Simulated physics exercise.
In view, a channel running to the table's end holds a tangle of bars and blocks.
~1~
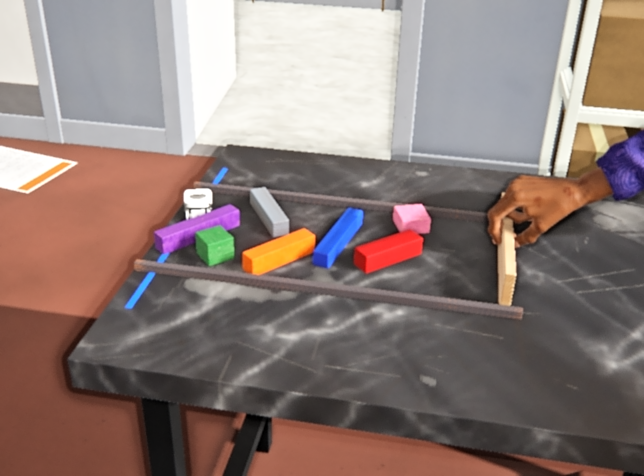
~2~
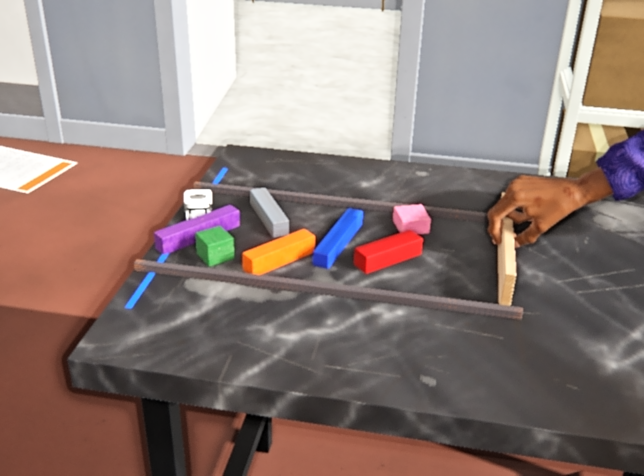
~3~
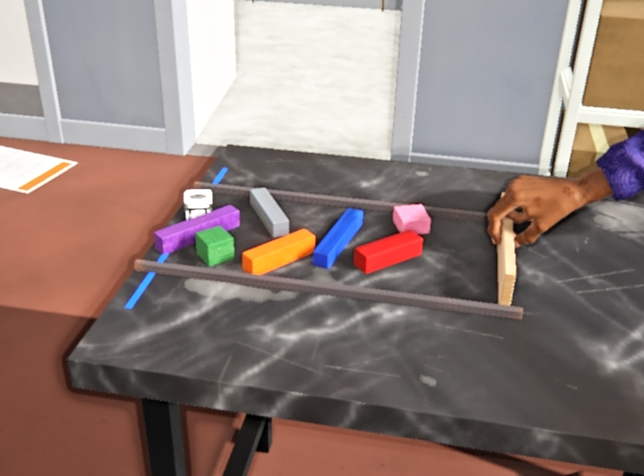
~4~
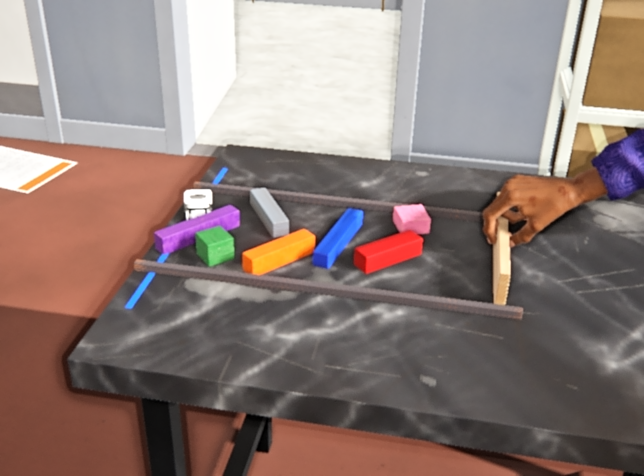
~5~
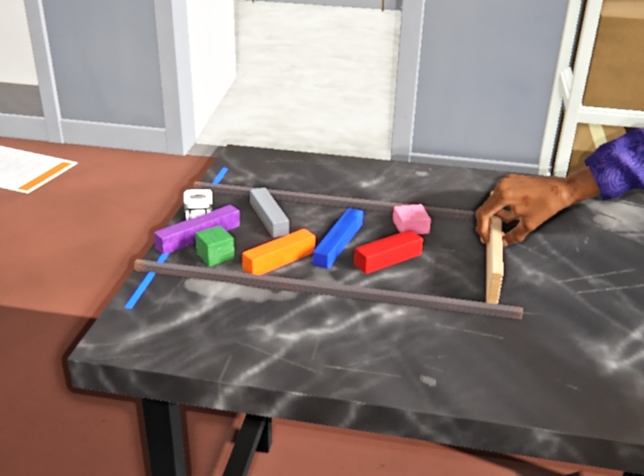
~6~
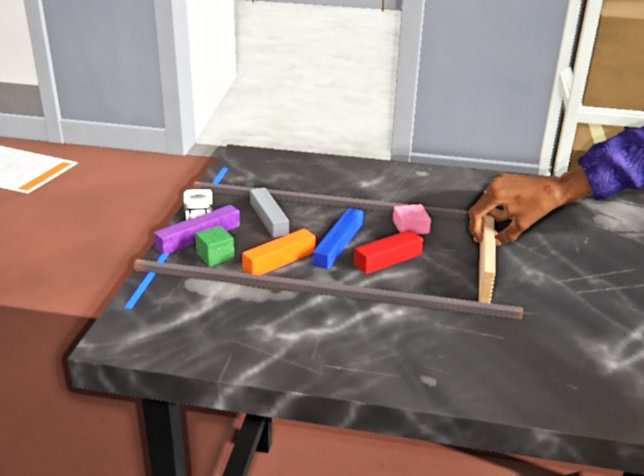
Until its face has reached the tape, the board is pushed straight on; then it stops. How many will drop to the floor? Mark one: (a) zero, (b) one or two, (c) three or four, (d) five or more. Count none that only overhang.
(d) five or more.
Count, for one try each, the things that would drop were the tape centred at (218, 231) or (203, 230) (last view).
3, then 5.
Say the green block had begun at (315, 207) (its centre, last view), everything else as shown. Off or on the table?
So it drops, then.
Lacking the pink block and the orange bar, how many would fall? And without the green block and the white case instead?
The first try gives 5, the second gives 4.
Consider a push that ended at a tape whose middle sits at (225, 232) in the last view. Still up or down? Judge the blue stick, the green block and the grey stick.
Blue stick - stays in place, green block - goes down, grey stick - stays in place.
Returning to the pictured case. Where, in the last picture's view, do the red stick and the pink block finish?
Red stick: About (167, 230); pink block: About (189, 193).
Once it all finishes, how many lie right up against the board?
The count in contact is 2.
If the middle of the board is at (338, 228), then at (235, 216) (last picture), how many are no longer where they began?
The first number is 4, the next one 8.
Soon after, none off yet; white case at rest near (198, 206); purple bar at rest near (198, 229); green block at rest near (215, 246).
At rest, the number that fall off is five or more; fallen, blue stick, orange bar, grey stick, green block, purple bar and white case.
